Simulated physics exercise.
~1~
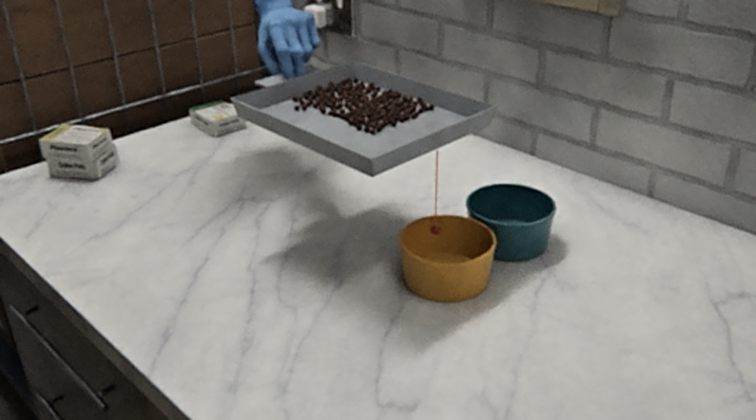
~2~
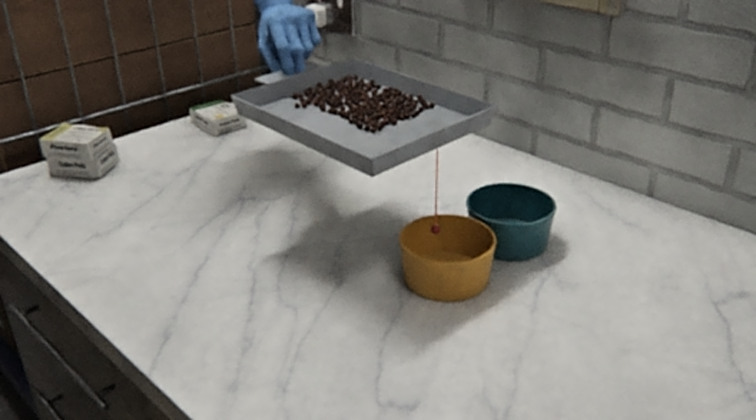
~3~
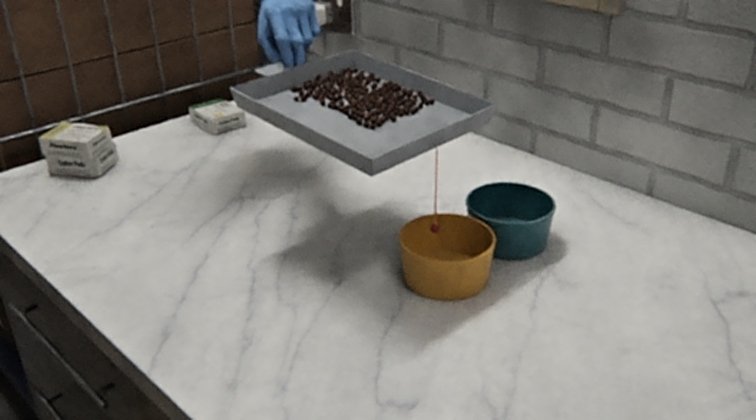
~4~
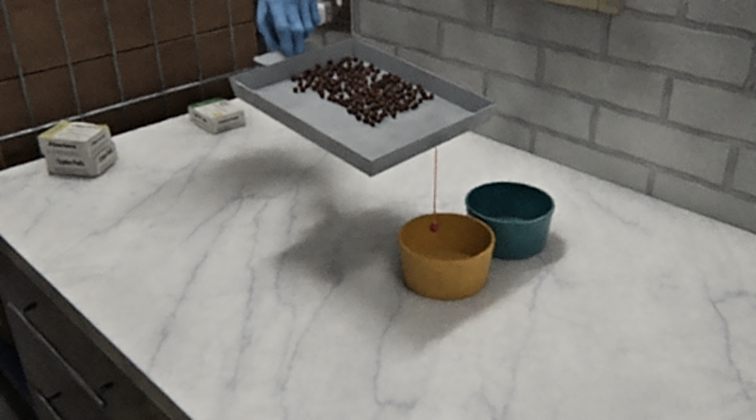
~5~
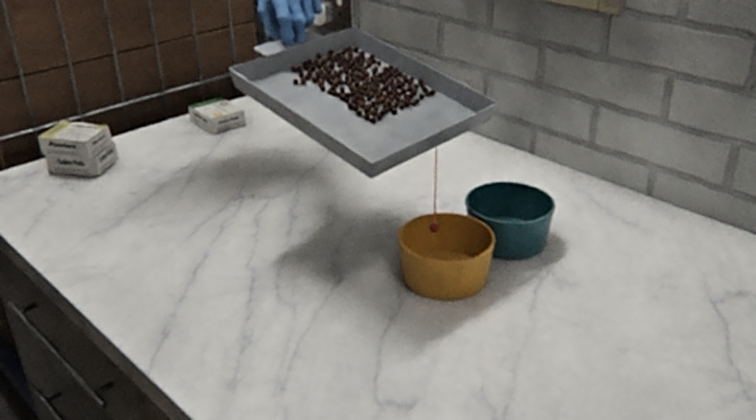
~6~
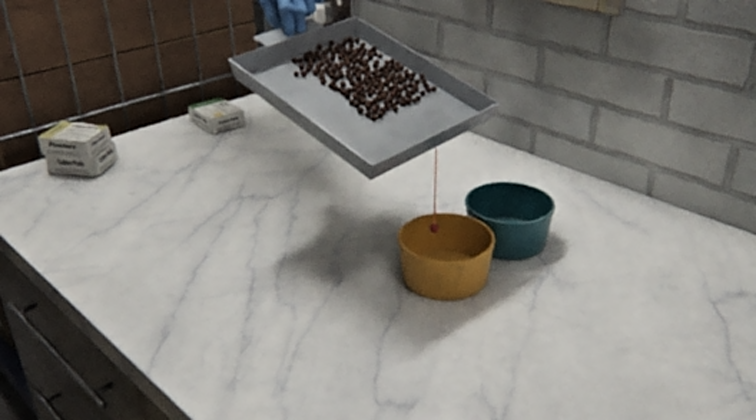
A blue-gloved hand is at the far end of a grey tray above a white marbled counter, seen from above at an angle, with brown tiles and pale brick behind. Dark brown berries lie in the tray, two small boxes sit at left, and a reddish bead hangs on a thread by a mustard dish beside a teal one. The tray's far end rises steadily, tilting it slightly toward the dishes, while the camera stays still.
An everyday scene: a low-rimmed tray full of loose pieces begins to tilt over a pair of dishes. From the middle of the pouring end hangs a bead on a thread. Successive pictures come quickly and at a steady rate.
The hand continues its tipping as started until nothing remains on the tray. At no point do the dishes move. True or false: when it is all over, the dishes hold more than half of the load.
False.
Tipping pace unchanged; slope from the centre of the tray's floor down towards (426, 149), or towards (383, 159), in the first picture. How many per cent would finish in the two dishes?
20 % then 0 %, roughly.
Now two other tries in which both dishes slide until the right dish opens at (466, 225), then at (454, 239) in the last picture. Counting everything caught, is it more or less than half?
Result - try one, past the halfway mark; try two, past the halfway mark.
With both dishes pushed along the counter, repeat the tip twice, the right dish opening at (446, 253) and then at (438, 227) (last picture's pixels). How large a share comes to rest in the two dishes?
Respectively 90 % and 40 %.
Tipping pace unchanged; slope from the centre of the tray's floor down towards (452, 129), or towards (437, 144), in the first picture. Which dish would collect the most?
So, the dish at the right the first time round, the dish at the left the second.
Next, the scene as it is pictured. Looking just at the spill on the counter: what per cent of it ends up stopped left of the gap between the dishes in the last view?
80 %, roughly.
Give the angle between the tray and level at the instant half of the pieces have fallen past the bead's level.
105°, roughly.
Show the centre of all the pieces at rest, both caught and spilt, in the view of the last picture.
Resting centre, last frame: Roughly (420, 333).
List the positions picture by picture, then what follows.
The first frame shows corners of the pouring end near (372, 156) and (491, 106), level; middle of the load near (367, 102), allspice berries; left dish near (483, 272); right dish near (545, 234); bead on its thread near (435, 230).
The second frame shows corners of the pouring end near (372, 156) and (491, 106), level; middle of the load near (367, 100).
The third frame shows corners of the pouring end near (372, 156) and (491, 104), tipped barely, lowest at the left corner; middle of the load near (367, 94).
The fourth frame shows corners of the pouring end near (372, 157) and (491, 103), tipped a little, lowest at the left corner; middle of the load near (366, 87).
The fifth frame shows corners of the pouring end near (373, 159) and (493, 102), tipped a little, lowest at the left corner; middle of the load near (367, 80).
The sixth frame shows corners of the pouring end near (373, 161) and (493, 102), tipped a little, lowest at the left corner; middle of the load near (368, 74); left dish near (481, 271); right dish near (544, 232).
Shortly afterwards, tray tipped steeply; all but a few on the tray; only a few outside both; only a few in the air.
Next, tray tipped right over; all but a few on the tray; a little outside both; a little in the air.
Some moments later, tray tipped past a quarter turn; a little in the left dish; all but a few outside both.
In the end, tray tipped past a quarter turn; a little in the left dish; none at all in the right dish; all but a few outside both.
